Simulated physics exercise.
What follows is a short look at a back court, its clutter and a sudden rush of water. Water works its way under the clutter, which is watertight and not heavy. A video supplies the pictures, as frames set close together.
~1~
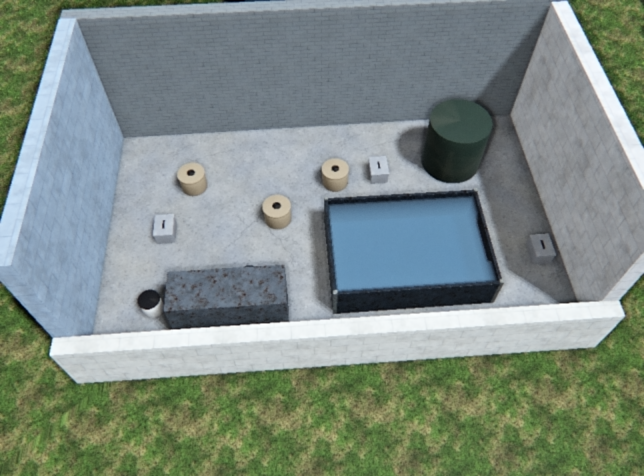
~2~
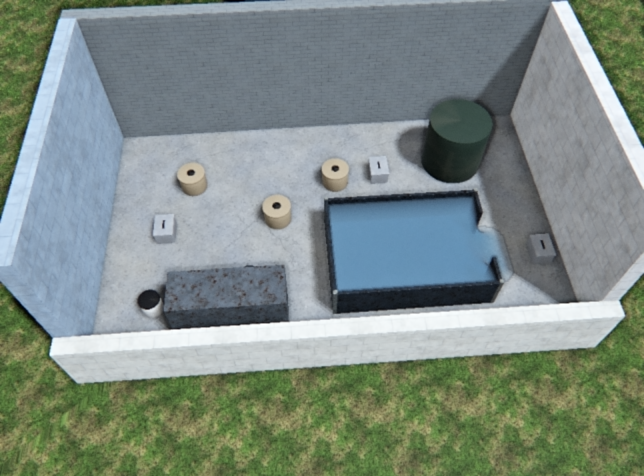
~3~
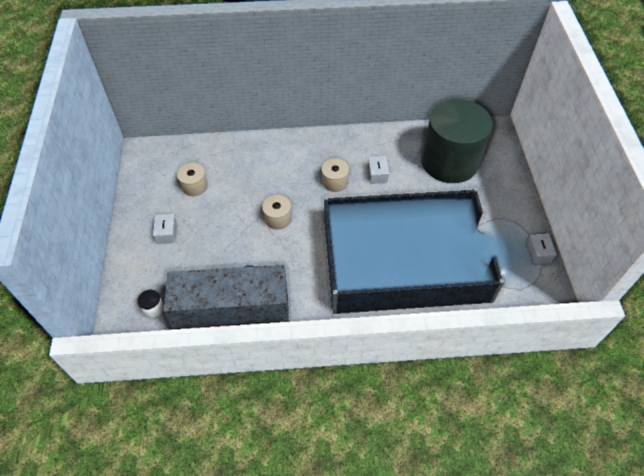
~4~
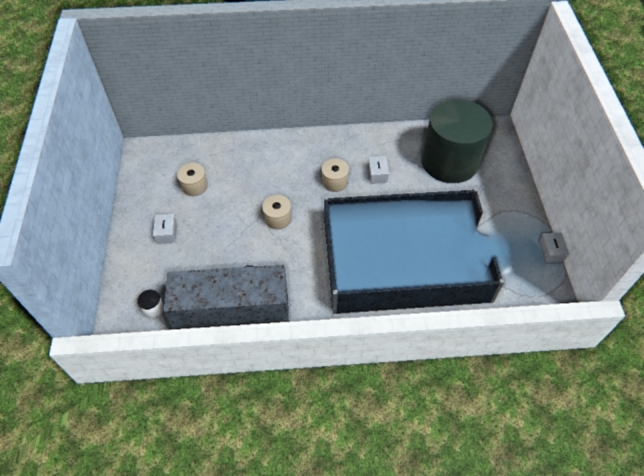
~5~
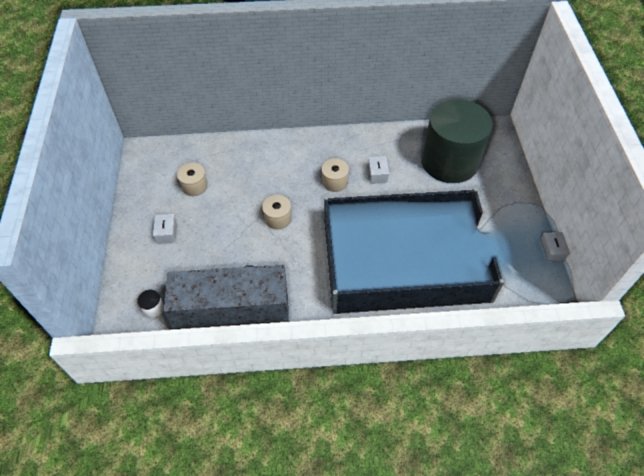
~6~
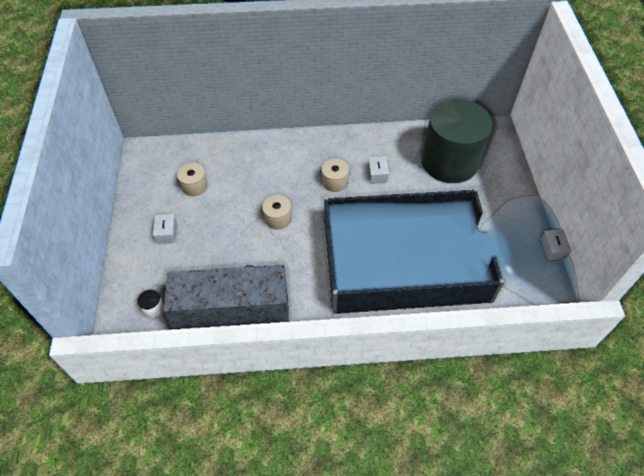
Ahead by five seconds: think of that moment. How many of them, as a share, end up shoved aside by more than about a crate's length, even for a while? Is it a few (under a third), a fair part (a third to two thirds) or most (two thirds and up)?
A few.
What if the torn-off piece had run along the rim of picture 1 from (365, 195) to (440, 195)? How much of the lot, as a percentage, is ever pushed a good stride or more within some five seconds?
By my reckoning, around 60 percent.
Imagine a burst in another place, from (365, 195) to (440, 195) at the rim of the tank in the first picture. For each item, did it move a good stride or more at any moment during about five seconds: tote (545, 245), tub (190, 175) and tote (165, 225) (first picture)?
In the order asked: Goes the distance, then goes the distance, then goes the distance.
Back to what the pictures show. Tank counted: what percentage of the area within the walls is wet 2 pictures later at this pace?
Estimate: 20 %.
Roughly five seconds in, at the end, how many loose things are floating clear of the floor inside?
The answer is 1.
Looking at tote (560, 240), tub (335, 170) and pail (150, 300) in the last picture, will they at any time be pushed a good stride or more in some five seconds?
Went a long way, then never got far, then never got far.
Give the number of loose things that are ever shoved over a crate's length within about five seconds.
That adds up to 1.
A moment on, 0 of 8 are well off their spots; 1 afloat.
Next, 0 of 8 are well off their spots; 1 afloat.
Later, 1 of 8 are well off their spots; 1 afloat.
In the end, 1 of 8 are well off their spots, and 1 have been at some point; 1 afloat.
